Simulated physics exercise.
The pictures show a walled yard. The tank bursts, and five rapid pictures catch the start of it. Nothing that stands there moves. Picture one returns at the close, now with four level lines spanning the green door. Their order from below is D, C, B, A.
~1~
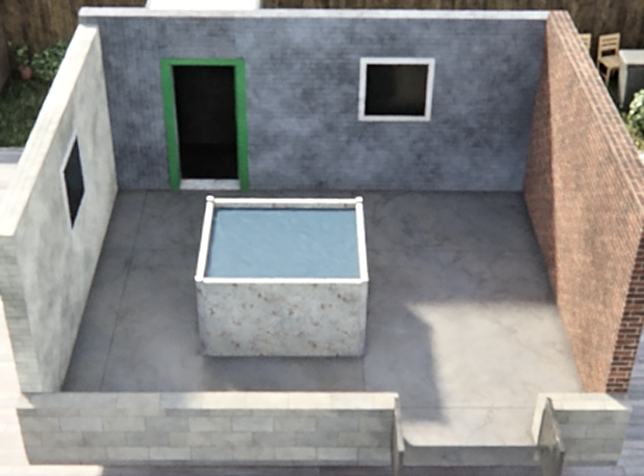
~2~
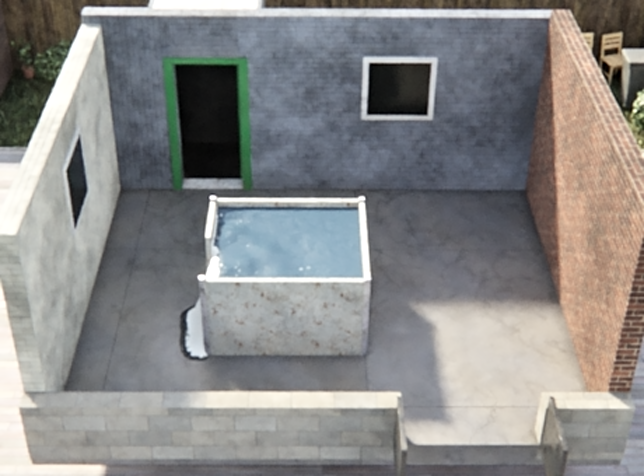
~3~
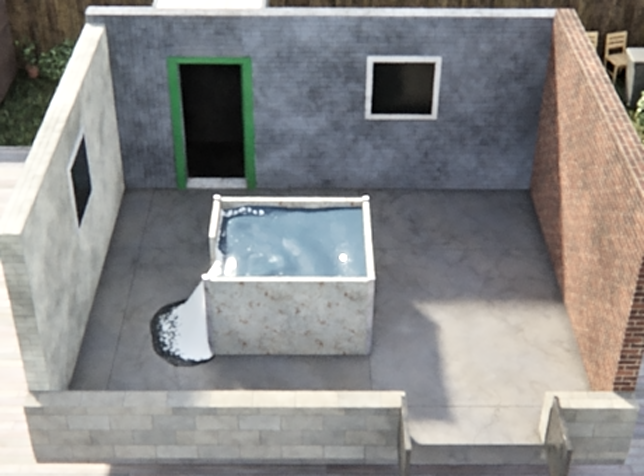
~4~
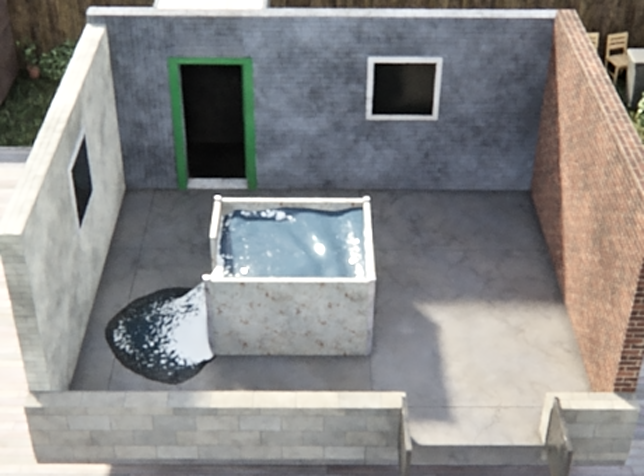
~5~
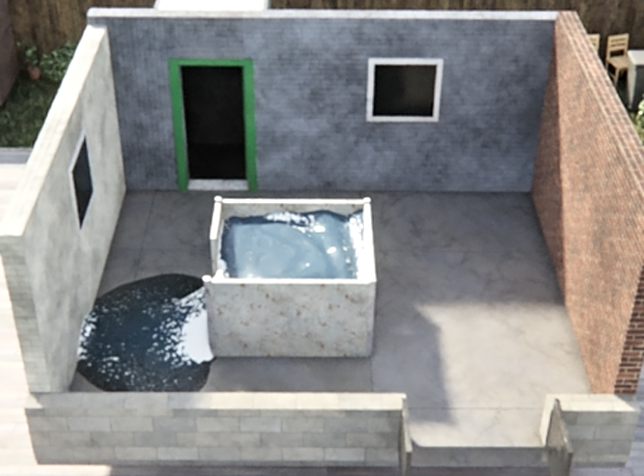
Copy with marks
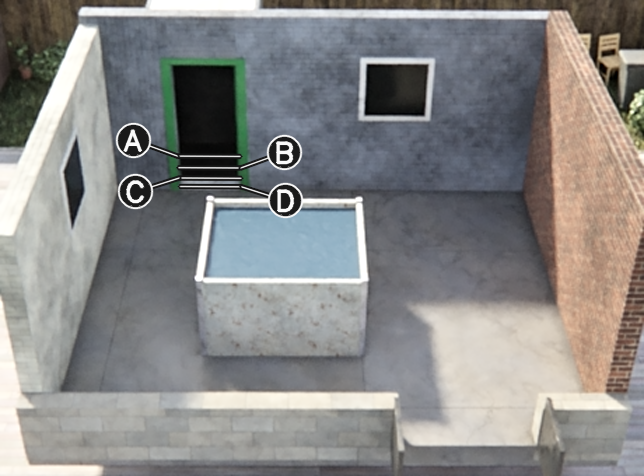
The footage shows a walled yard with a green doorway and a tank of still water; then water pours from the tank's left side, its surface ripples, and a dark, foamy puddle spreads leftward across the ground.
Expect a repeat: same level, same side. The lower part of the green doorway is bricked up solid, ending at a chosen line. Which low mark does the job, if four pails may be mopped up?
Line C.
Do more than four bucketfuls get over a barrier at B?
No.
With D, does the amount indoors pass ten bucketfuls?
Yes, it does.
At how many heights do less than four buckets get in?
Three of the four.
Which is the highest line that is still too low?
Here it is line D.
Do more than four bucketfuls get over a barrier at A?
No, that is safe.
On the marked copy, A at (208, 156); B at (209, 167); C at (210, 178); D at (210, 186); from the bottom up D, C, B, A.
Choosing A, nothing gets over.
Choosing B, nothing gets over.
Choosing C, a splash gets over, under a bucket.
Choosing D, some 20 bucketfuls get in.
